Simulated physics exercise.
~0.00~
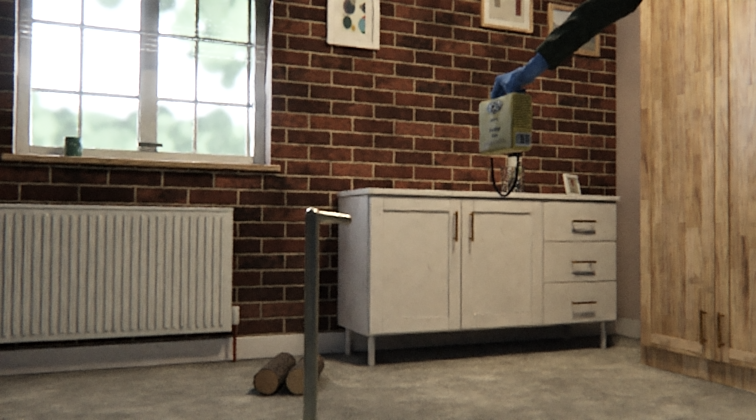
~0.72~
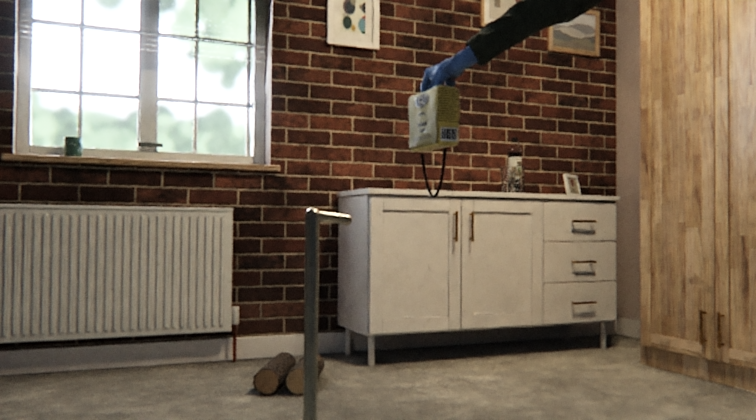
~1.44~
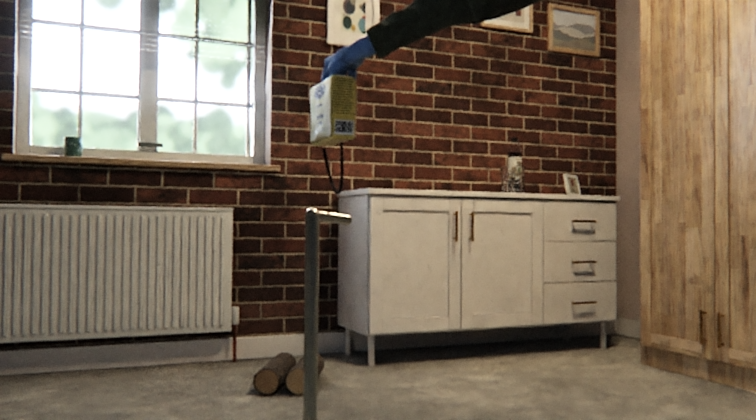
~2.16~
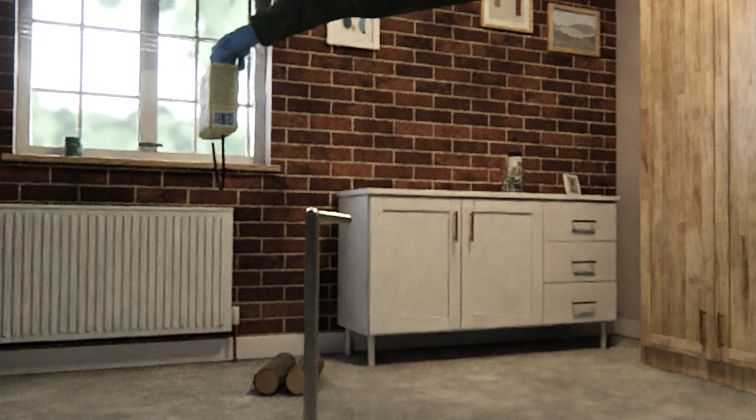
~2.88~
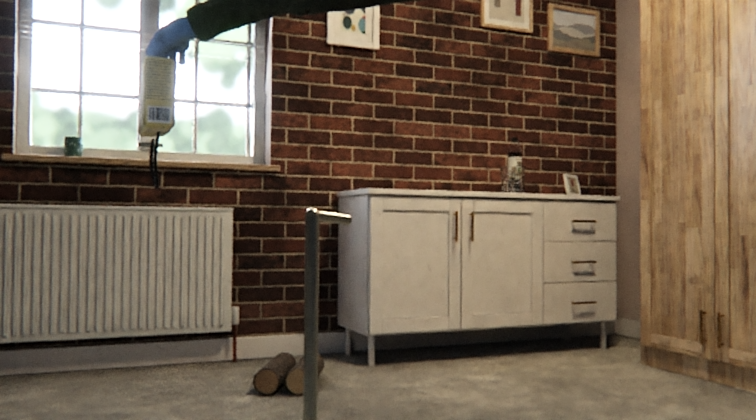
At first, a blue-gloved hand at the end of a dark sleeve holds a yellow pouch upright above a white cabinet, with a dark loop of lace dangling beneath it. The arm carries the pouch to the left, past the brick wall, while a post with a short hooked arm stands still in the foreground. The pouch nears the post and passes above it, the loop swaying below without catching. It continues left in front of the window, turning so a narrower side shows. In the end, the hand holds the pouch before the window, clear of the post, the lace still hanging.
